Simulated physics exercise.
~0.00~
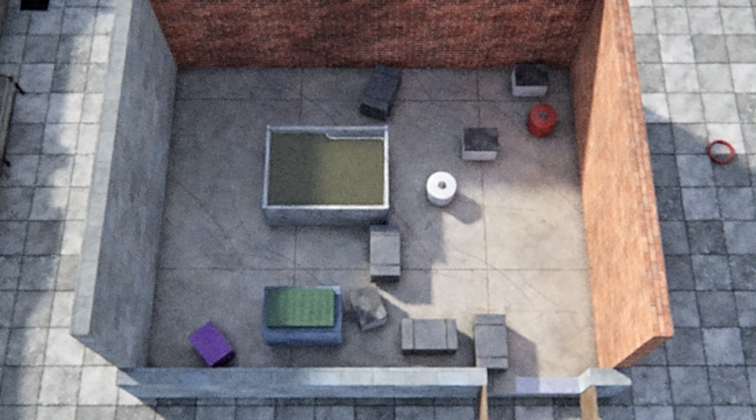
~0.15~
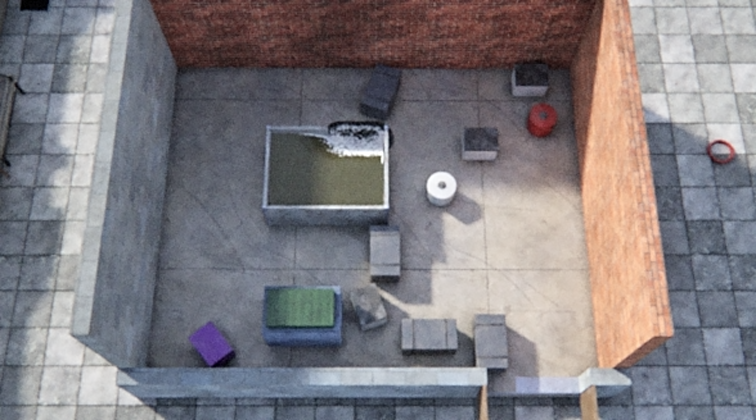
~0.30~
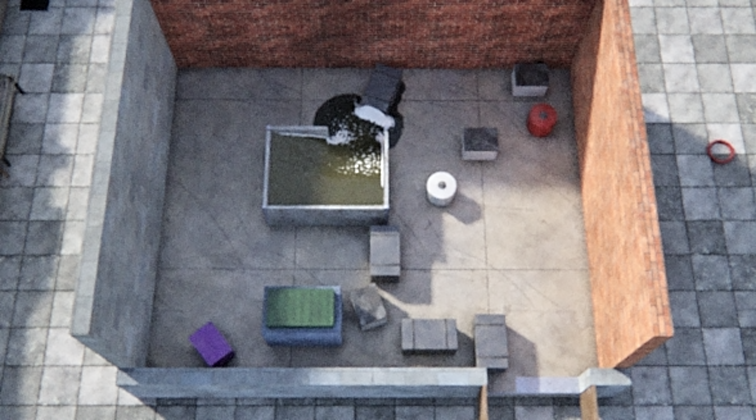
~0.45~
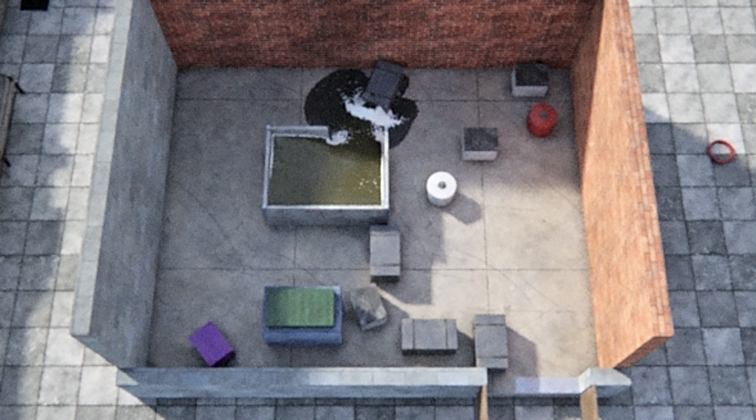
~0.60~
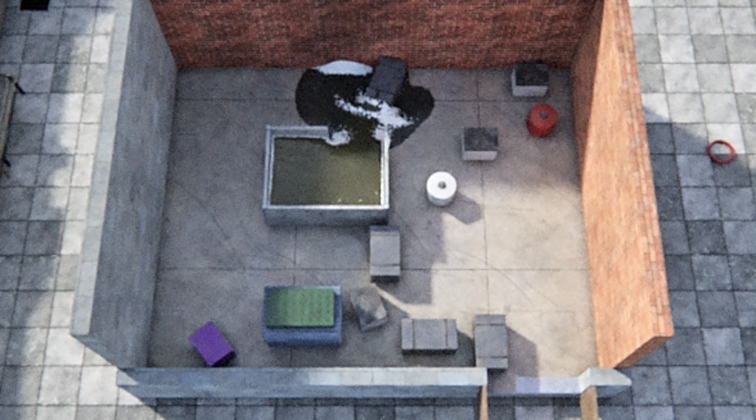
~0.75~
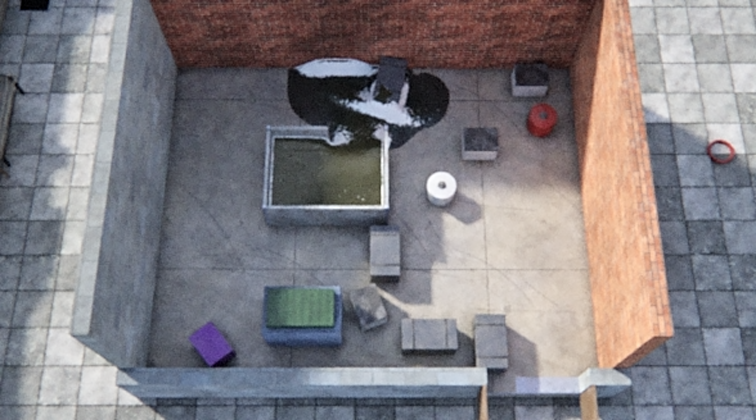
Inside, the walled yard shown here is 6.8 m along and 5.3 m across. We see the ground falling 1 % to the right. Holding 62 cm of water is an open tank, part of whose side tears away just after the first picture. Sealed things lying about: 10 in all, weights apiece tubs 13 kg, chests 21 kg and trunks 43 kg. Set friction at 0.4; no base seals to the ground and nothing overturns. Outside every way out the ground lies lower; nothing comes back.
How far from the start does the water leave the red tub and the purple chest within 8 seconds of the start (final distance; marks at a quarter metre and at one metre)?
The red tub is pushed well away; the purple chest is left almost where it stood.
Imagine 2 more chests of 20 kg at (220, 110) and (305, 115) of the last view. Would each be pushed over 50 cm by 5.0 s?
Taking them in order, they come out greater and smaller.
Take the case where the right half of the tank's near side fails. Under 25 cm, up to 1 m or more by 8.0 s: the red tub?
With that failure, the red tub remains in position.
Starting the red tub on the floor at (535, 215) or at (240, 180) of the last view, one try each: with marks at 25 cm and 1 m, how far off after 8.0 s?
Try one: It shifts somewhat. Try two: It hardly moves.
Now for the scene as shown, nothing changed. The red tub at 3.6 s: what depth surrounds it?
Near 11 cm deep.
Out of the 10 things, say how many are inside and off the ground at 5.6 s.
Count at that moment: 1.
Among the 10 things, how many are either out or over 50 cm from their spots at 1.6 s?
I make it 1.
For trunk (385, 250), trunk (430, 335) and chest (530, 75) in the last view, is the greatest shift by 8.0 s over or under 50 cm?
In sequence - stayed below the line; stayed below the line; crossed the line.
After 1.6 s the red tub is near (544, 116), 0.0 m from its start, aground; the purple chest is near (210, 344), 0.0 m from its start, aground; 0 of 10 are out; 0 afloat.
After 3.6 s the red tub is near (567, 172), 1.1 m from its start, afloat; the purple chest is near (210, 344), 0.0 m from its start, aground; 0 of 10 are out; 2 afloat.
After 5.6 s the red tub is near (547, 264), 2.6 m from its start, aground; the purple chest is near (210, 344), 0.0 m from its start, aground; 0 of 10 are out; 1 afloat.
After 8.0 s the red tub is near (547, 264), 2.6 m from its start, aground; the purple chest is near (210, 344), 0.0 m from its start, aground; 0 of 10 are out; 0 afloat.
